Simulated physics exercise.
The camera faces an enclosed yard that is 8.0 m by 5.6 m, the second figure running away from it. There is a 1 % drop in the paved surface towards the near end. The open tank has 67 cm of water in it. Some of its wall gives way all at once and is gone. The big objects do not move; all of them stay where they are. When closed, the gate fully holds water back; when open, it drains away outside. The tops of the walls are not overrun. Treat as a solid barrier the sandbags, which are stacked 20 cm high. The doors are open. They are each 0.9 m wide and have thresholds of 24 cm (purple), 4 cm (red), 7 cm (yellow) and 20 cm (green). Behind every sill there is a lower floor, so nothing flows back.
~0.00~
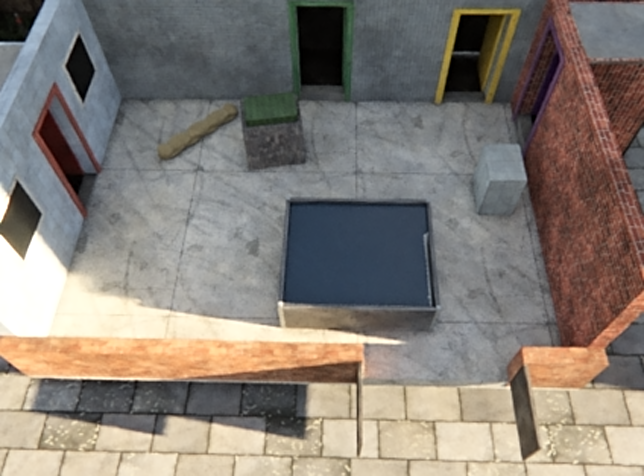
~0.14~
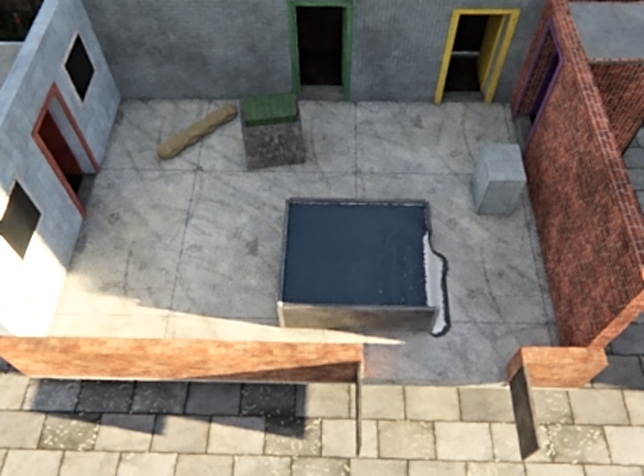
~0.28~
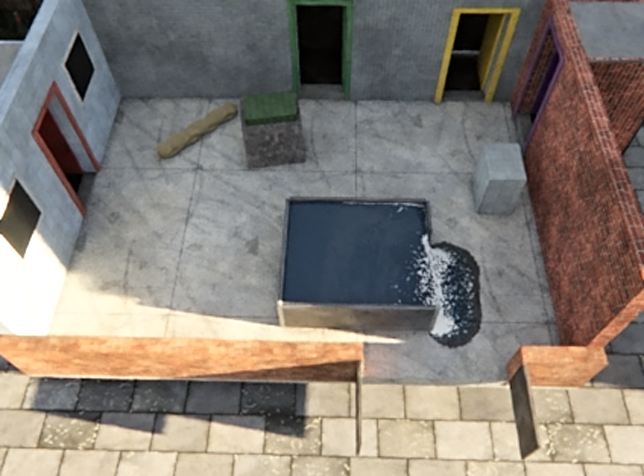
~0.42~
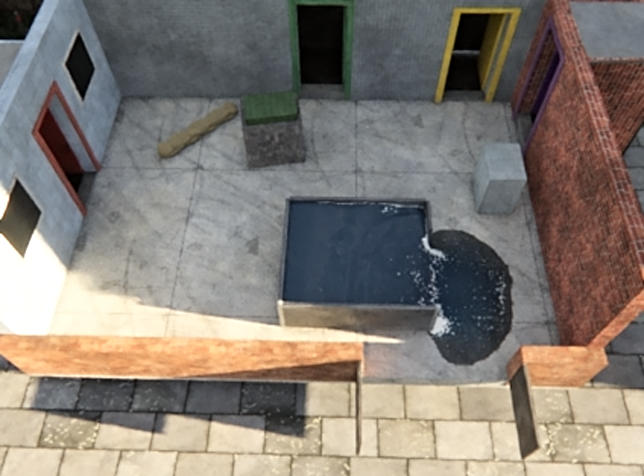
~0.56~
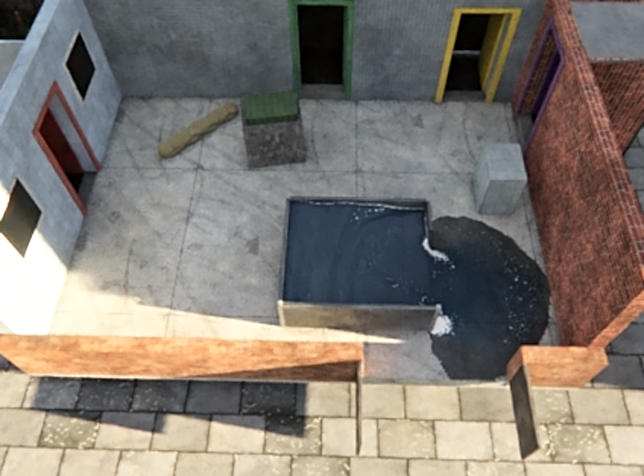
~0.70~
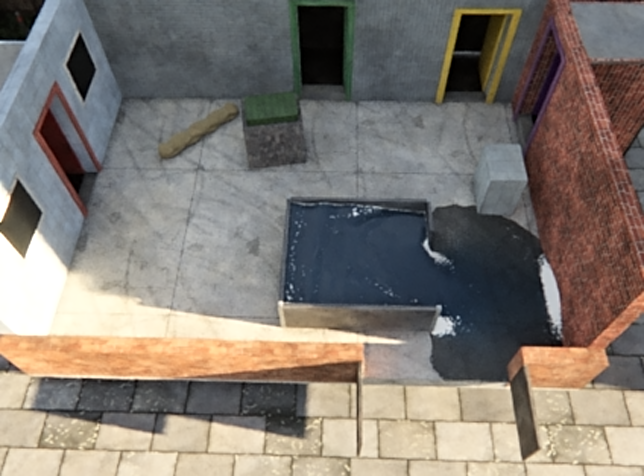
In a walled concrete yard, dark water bursting through the right side of an open tank and spreading toward the brick wall.
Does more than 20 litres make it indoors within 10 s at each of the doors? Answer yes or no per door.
Purple door, no; red door, no; yellow door, yes; green door, no.
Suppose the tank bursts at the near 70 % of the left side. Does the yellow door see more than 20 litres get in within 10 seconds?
Against the limit, yellow does not exceed it.
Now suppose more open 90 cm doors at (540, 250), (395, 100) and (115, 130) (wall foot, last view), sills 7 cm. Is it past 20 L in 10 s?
So, in the order given, it's beyond the mark, then shy of the mark, then shy of the mark.
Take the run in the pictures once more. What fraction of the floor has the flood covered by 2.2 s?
Roughly 15 % of the floor.
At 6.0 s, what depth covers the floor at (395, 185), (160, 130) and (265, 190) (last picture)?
First 3 cm, then 0 cm, then 3 cm.
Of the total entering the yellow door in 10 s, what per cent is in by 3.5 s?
Some 25 in a hundred.
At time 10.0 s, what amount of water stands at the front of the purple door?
Reading: Close to 4.5 cm.
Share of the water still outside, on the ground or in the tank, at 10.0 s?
Some 64 in a hundred.
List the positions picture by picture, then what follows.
The first picture shows still water, 67 cm deep, in the open tank at (358, 253).
In the second picture, water pours out at (427, 282) and has run 0.7 m, to (439, 331); typically 9 cm deep outside, 67 cm at the open tank's back.
In the third picture, the front is at (463, 338), 1.0 m from the gap at (427, 283); 1.2 m2 of floor is under water; 67 cm left at the back of the open tank.
In the fourth picture, the front is at (502, 268), 1.4 m from the gap at (427, 284); 2.3 m2 of floor is under water; 67 cm left at the back of the open tank.
In the fifth picture, the front is at (540, 278), 1.9 m from the gap at (427, 284); 3.9 m2 of floor is under water; 67 cm left at the back of the open tank.
In the sixth picture, water pours out at (428, 284) and has run 2.3 m, to a hidden place; typically 6 cm deep outside, 61 cm at the open tank's back.
After 1.4 s water covers 15 % of the floor and is deepest (54 cm) near (551, 367); purple door not reached, red door not reached, yellow door not reached, green door not reached.
After 2.2 s water covers 15 % of the floor and is deepest (42 cm) near (563, 367); purple door 8 cm at the sill, 0 L in, red door not reached, yellow door not reached, green door not reached.
After 3.5 s water covers 30 % of the floor and is deepest (31 cm) near (511, 219); purple door 9 cm at the sill, 0 L in, red door not reached, yellow door 17 cm at the sill, 25 L in, green door not reached.
After 6.0 s water covers 55 % of the floor and is deepest (21 cm) near (551, 367); purple door 5 cm at the sill, 0 L in, red door not reached, yellow door 10 cm at the sill, 90 L in, green door 3 cm at the sill, 0 L in.
After 10.0 s water covers 75 % of the floor and is deepest (11 cm) near (539, 367); purple door 5 cm at the sill, 0 L in, red door 3 cm at the sill, 0 L in, yellow door 5 cm at the sill, 98 L in, green door 6 cm at the sill, 0 L in.
